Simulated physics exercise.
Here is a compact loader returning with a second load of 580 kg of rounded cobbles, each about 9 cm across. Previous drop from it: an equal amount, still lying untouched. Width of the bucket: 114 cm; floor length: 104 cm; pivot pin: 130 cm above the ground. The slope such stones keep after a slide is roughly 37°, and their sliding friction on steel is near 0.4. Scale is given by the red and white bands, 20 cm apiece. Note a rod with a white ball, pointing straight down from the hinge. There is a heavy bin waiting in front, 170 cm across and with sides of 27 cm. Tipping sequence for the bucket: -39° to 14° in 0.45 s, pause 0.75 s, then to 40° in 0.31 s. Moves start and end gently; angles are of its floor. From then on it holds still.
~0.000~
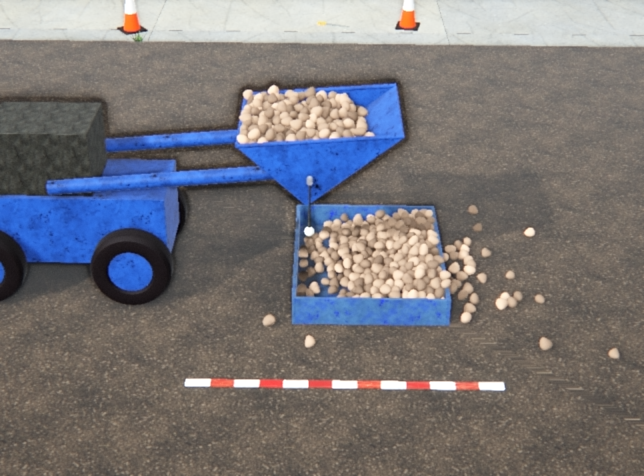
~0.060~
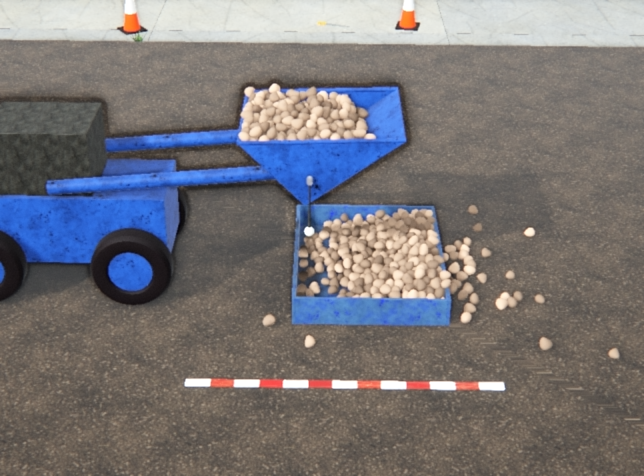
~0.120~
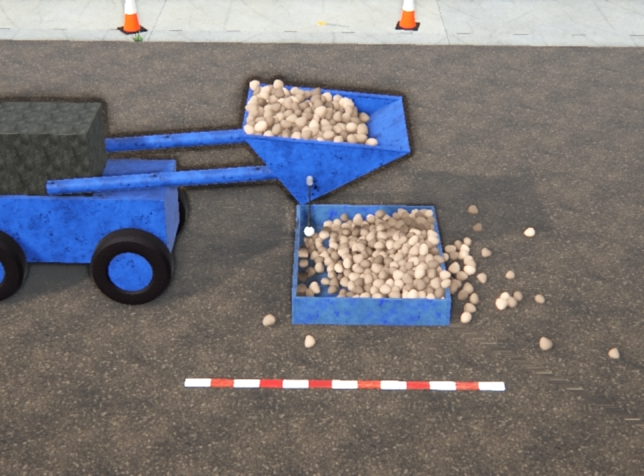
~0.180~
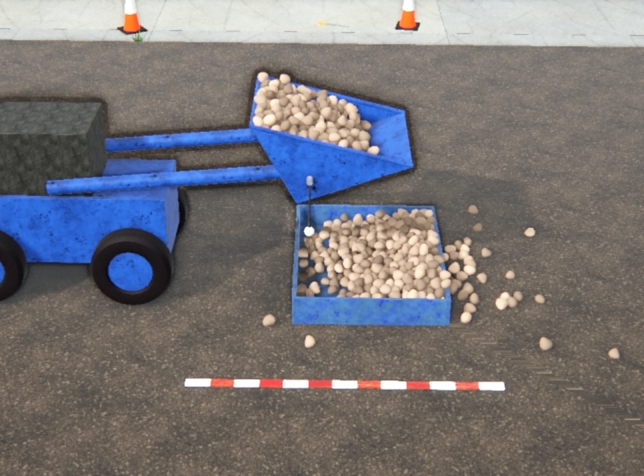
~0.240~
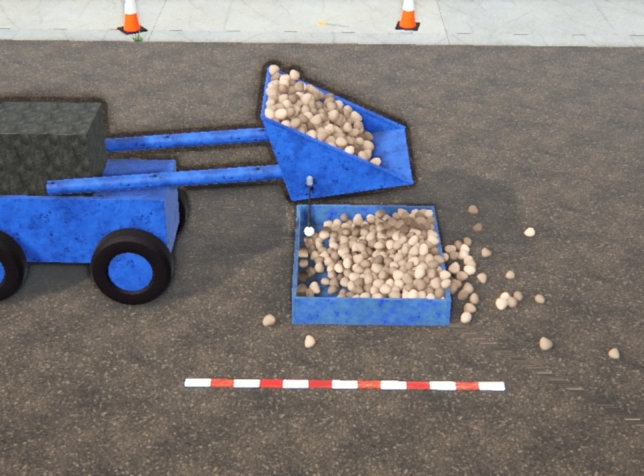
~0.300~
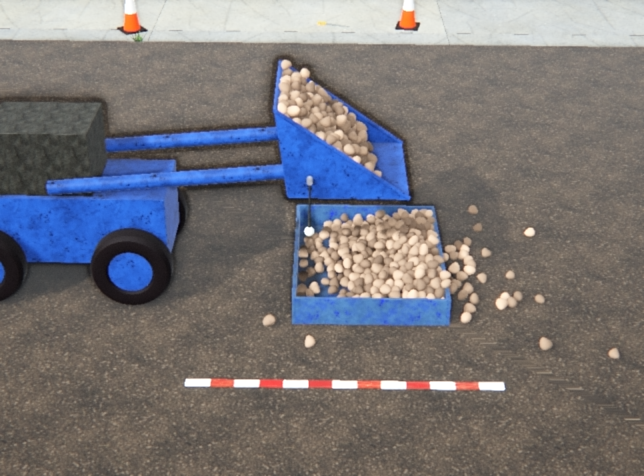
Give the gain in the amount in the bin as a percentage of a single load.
Roughly 52 per cent of a load.
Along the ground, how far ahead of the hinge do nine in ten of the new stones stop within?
About 190 centimetres ahead of it.
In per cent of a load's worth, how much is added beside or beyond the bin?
Close to 50 parts in a hundred.
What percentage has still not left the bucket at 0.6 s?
Around 100 in a hundred.
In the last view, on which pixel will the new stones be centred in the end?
Their centre ends up near (421, 258).
After 0.4 s the floor is at 12°; in per cent of one load, 100 in the bucket, 93 in the bin, 7 beside or beyond the bin; the foremost stones are at (534, 298).
After 0.6 s the floor is at 14°; in per cent of one load, 99 in the bucket, 94 in the bin, 7 beside or beyond the bin; the foremost stones are at (534, 298).
After 2.0 s the floor is at 40°; in per cent of one load, 11 in the bucket, 141 in the bin, 48 beside or beyond the bin; the foremost stones are at (592, 287).
After 4.8 s the floor is at 40°; in per cent of one load, 0 in the bucket, 145 in the bin, 55 beside or beyond the bin; the foremost stones are at (598, 288). Net gain in the bin, 52.
